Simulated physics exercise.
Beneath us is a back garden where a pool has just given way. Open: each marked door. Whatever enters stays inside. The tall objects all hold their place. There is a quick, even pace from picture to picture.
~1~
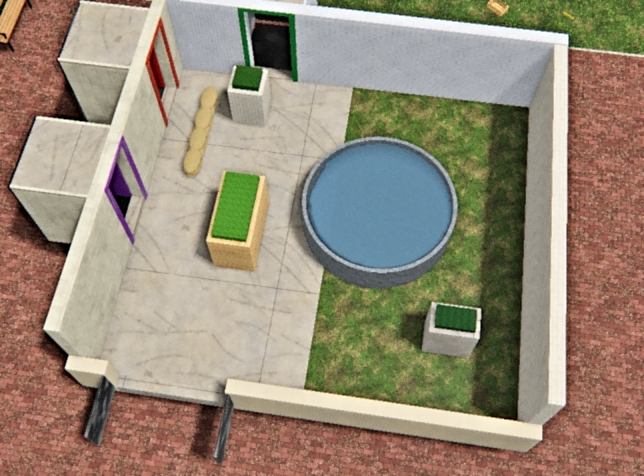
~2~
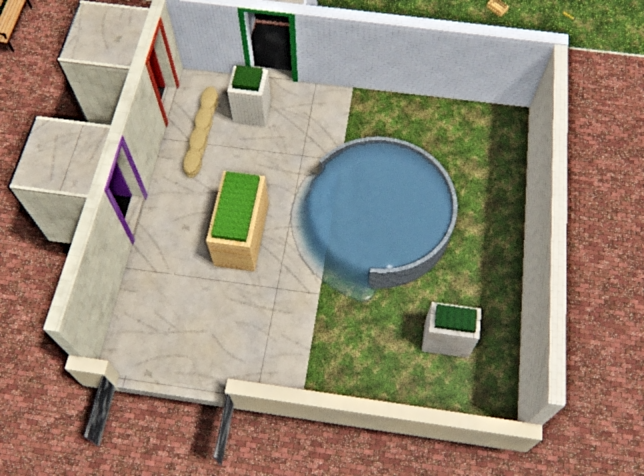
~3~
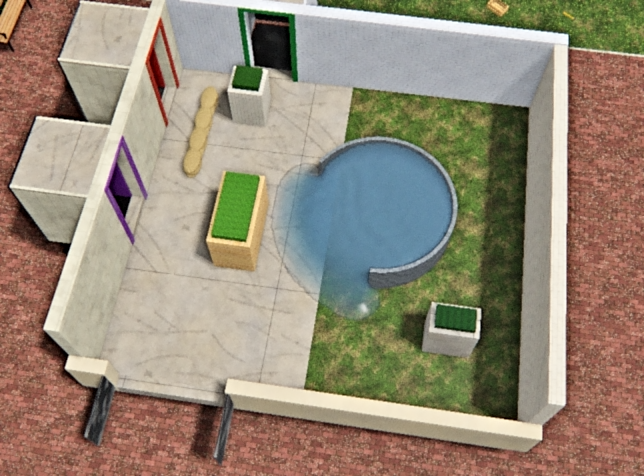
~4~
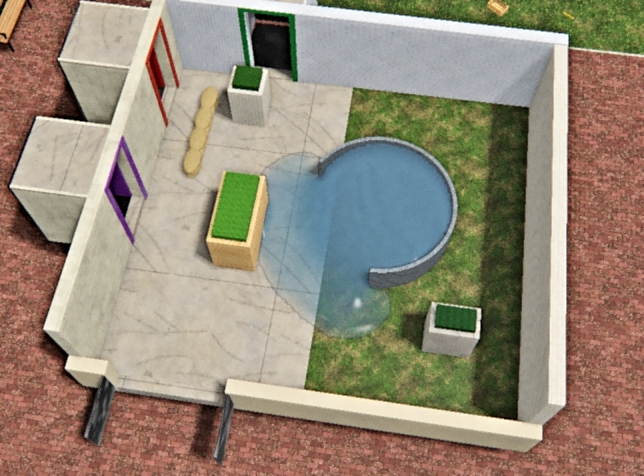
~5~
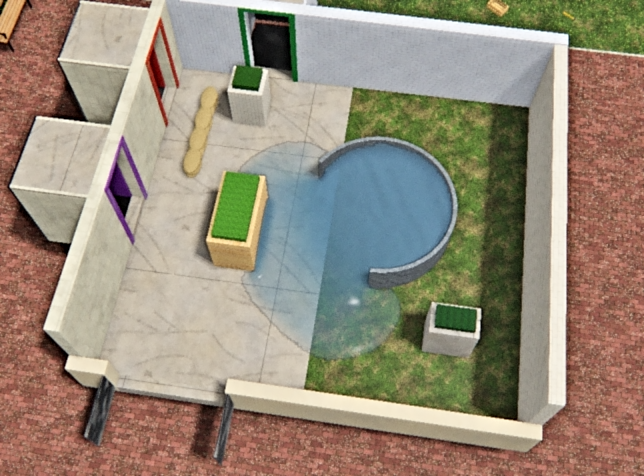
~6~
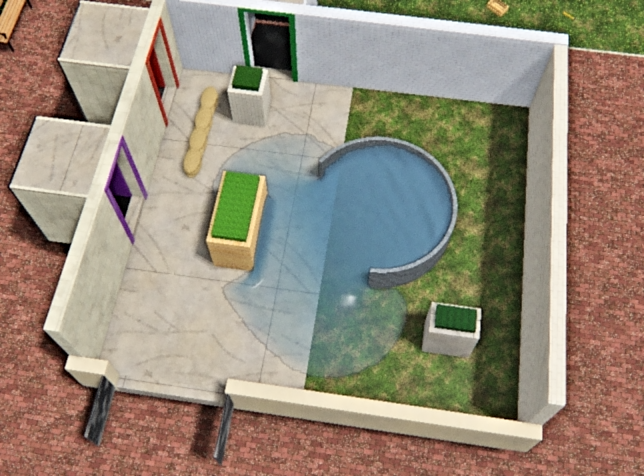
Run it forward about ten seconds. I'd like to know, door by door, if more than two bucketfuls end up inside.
At the end, red door: Does not exceed it. Purple door: Does not exceed it. Green door: Exceeds it.
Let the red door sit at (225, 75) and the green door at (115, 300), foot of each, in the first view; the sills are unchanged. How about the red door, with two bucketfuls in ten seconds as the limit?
Outcome for the red door: Exceeded.
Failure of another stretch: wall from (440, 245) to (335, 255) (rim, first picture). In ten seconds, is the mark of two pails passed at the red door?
As I see it, the red door stays short of it.
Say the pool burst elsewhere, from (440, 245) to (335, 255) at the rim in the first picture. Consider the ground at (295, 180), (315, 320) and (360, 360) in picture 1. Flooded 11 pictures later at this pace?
Respectively: Parched, drenched and drenched.
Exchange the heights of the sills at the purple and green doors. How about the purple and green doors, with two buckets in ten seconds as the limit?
Then: The purple door exceeds the limit; the green door stays within the limit.
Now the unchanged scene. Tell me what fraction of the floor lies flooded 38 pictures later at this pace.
Close to 80 %.
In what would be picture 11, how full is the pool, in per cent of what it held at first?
About 56 %.
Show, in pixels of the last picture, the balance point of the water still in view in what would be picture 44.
I'd mark it close to (295, 262).
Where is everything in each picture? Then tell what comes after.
Still water in the round tank at (379, 204), in the first frame.
The front is at (370, 293), out from the gap at (311, 238), in the second frame.
The front is at (372, 308), out from the gap at (311, 239), in the third frame.
The front is at (365, 331), out from the gap at (311, 240), in the fourth frame.
The front is at (370, 348), out from the gap at (311, 240), in the fifth frame.
Water pours out at (311, 240) and has run to (340, 372), in the sixth frame.
A moment on, water covers 35 % of the floor; the red door not reached, the purple door not reached, the green door not reached.
Next, water covers 45 % of the floor; the red door not reached, the purple door wet at the sill, nothing in, the green door wet at the sill, nothing in.
Then, water covers 60 % of the floor; the red door wet at the sill, nothing in, the purple door under two buckets in, the green door under two buckets in.
Later, water covers 80 % of the floor; the red door under two buckets in, the purple door under two buckets in, the green door over two buckets in.
In the end, water covers 90 % of the floor; the red door under two buckets in, the purple door under two buckets in, the green door over two buckets in.
